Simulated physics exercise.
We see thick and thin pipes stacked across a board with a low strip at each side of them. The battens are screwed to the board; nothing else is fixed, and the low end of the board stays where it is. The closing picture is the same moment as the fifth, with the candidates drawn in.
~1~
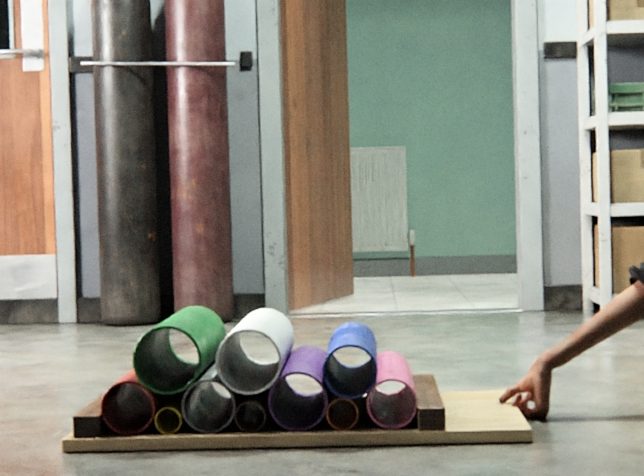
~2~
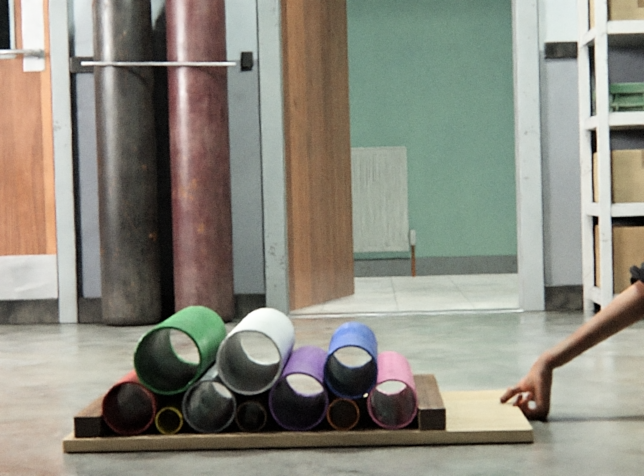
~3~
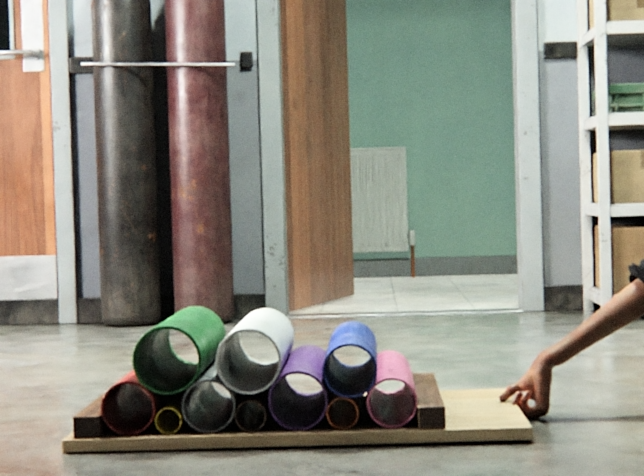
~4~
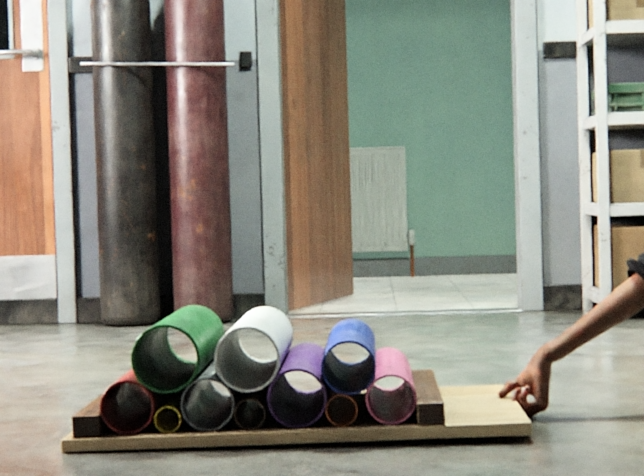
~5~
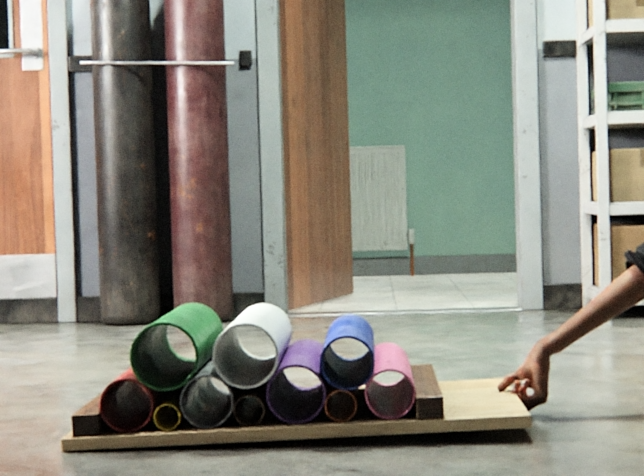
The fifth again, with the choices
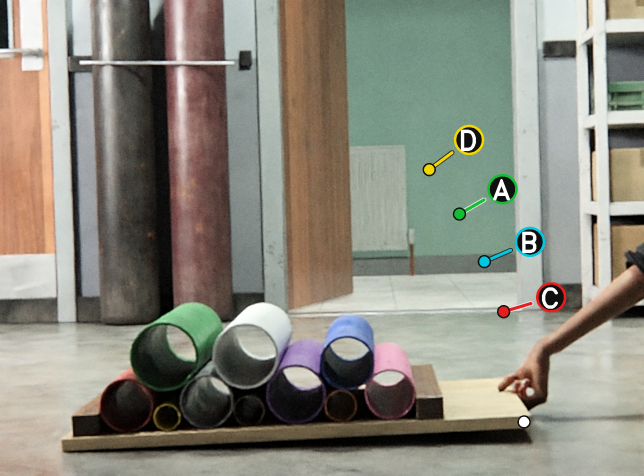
A hand at the right edge of a flat board stays almost still at first, fingers at its end, with coloured pipes stacked across the board between two low strips. Then the hand slowly lifts that end a little off the floor, and the board tilts slightly, the pipes staying stacked.
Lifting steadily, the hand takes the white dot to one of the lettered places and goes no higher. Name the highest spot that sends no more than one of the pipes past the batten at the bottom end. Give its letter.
Up to D.
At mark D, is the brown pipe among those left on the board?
Yes, with D.
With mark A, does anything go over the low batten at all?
No, at A.
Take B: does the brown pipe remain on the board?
Yes, with B.
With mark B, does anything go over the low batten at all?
No.
On the marked copy, A at (459, 214); B at (484, 262); C at (504, 312); D at (429, 169); the white dot at (524, 422).
Following D. Soon after the start, board at 19°.
Later, board at 35°.
In the end, board at 35°, none over the low batten.
As for the rest, A none over the low batten; B none over the low batten; C none over the low batten.
